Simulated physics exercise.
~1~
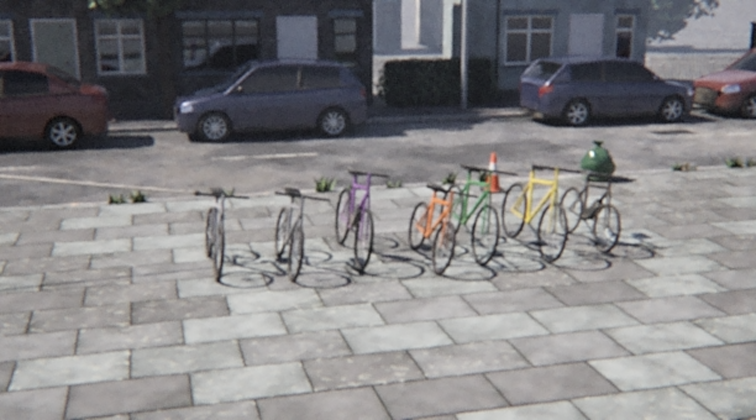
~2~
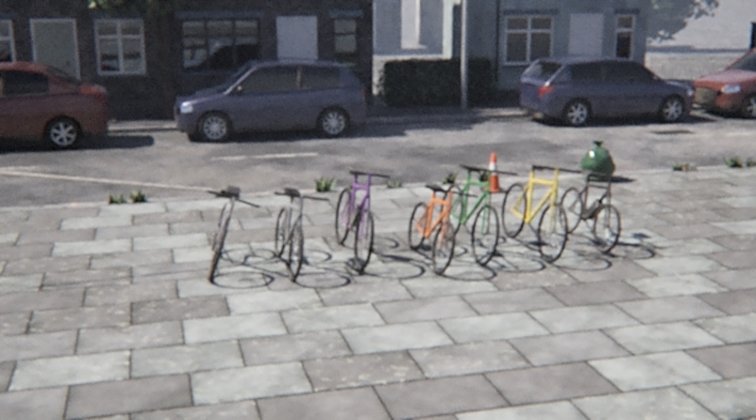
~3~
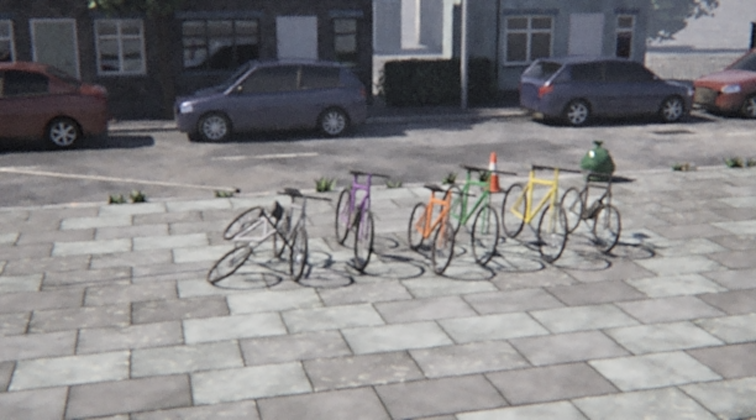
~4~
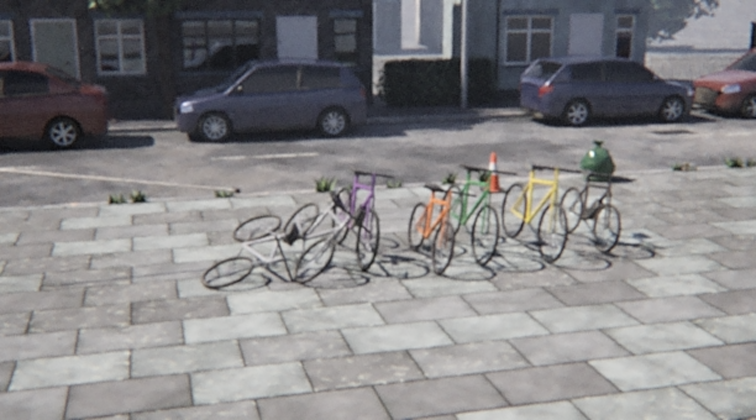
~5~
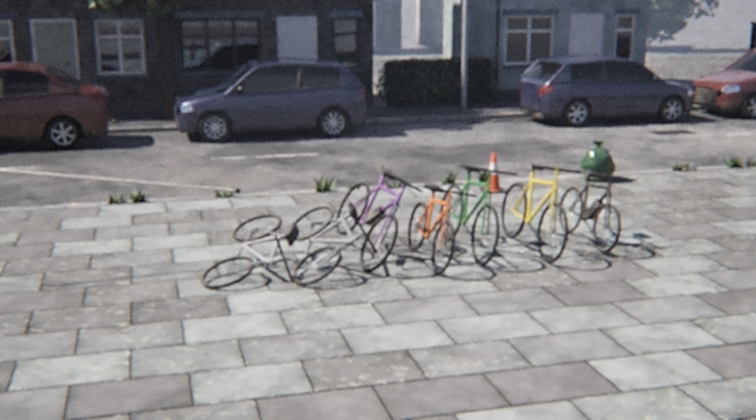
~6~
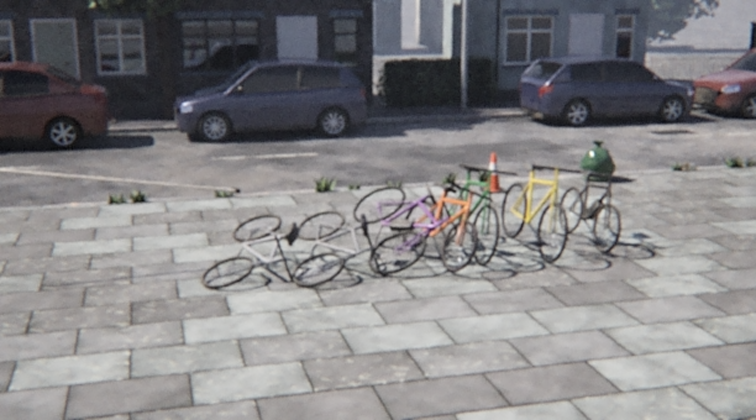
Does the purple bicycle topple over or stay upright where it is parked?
The purple bicycle topples, tipping to the right against the orange one after the grey bicycles beside it go over.
